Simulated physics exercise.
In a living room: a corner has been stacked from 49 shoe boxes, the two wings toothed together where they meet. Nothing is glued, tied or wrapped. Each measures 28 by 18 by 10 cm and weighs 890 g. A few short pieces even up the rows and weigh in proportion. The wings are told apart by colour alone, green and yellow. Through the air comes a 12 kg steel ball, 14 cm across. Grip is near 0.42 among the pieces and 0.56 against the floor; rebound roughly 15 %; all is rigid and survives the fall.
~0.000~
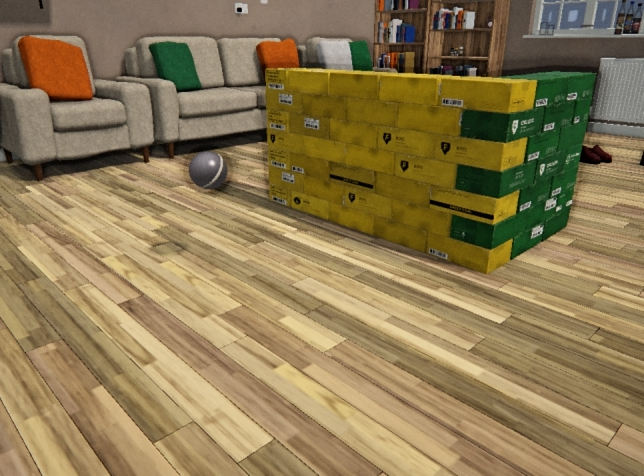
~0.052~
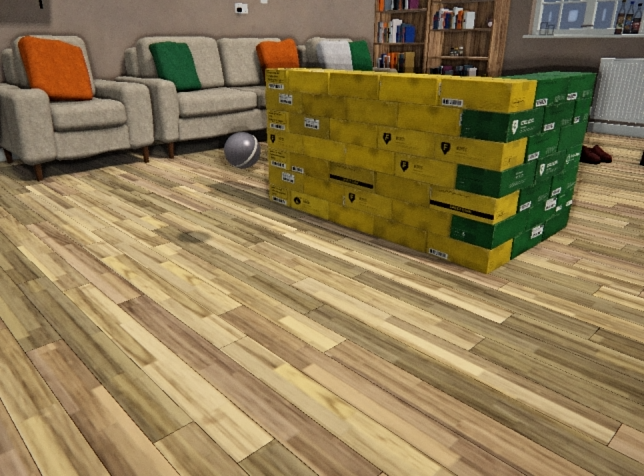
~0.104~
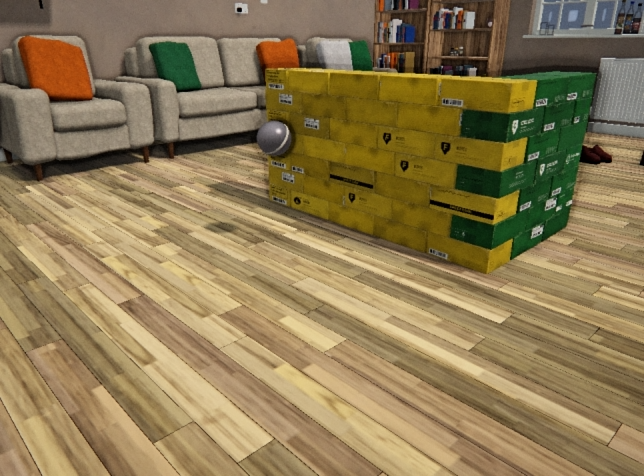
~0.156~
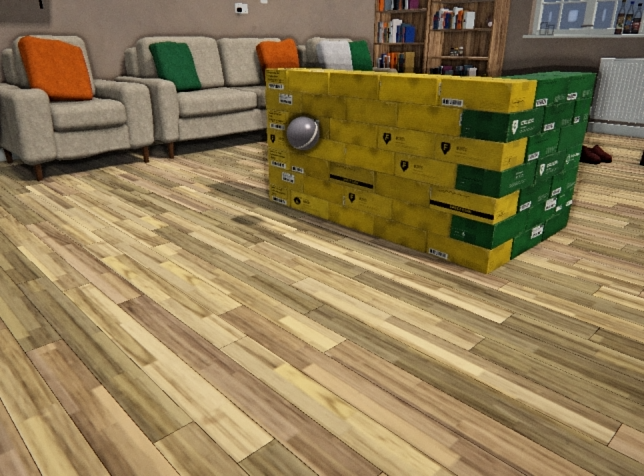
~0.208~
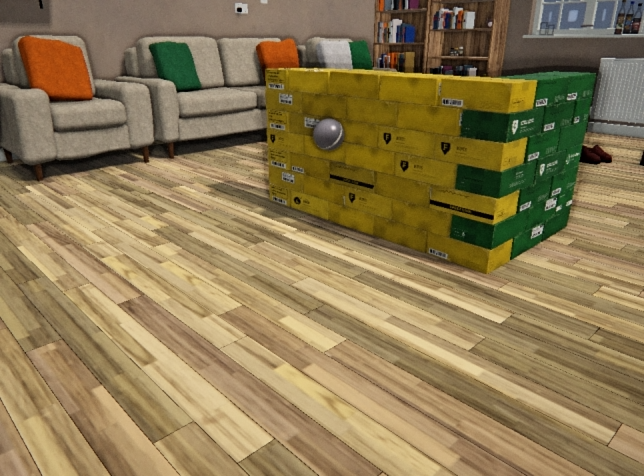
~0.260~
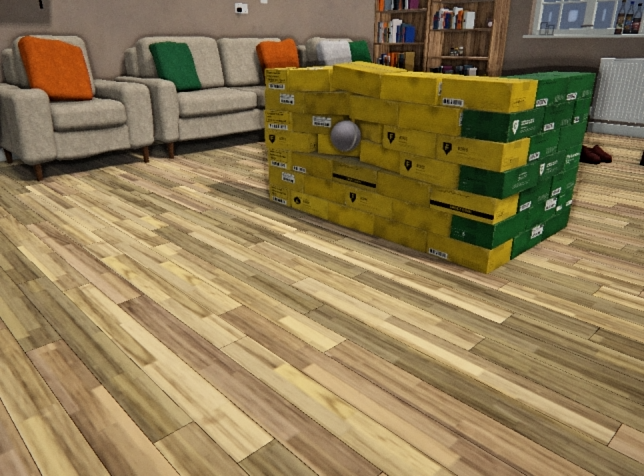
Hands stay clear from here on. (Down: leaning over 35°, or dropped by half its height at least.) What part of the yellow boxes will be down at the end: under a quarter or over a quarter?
It comes to upwards of a quarter.
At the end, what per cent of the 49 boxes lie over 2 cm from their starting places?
50 per cent.
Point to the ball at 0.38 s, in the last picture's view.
Around (374, 140).
Around 0.38 s, ball still moving; none of the 32 yellow boxes down (0 of 49 in all colours); top yellow box tipped 3°.
Around 0.70 s, ball still moving; 7 of the 32 yellow boxes down (7 of 49 in all colours); top yellow box tipped 3°; top green box displaced 9 mm.
Around 1.04 s, ball still moving; 16 of the 32 yellow boxes down (16 of 49 in all colours); top yellow box tipped 5°; top green box displaced 11 mm.
Around 1.48 s, ball still moving; 17 of the 32 yellow boxes down (17 of 49 in all colours); top yellow box tipped 42°; top green box displaced 11 mm.
Finally (2.7 s), ball rolling away; 17 of the 32 yellow boxes down (17 of 49 in all colours); top yellow box on its side; top green box displaced 11 mm. That is 53 per cent. Seen by the last camera, middles, top yellow box near (427, 165), top green box near (532, 90).
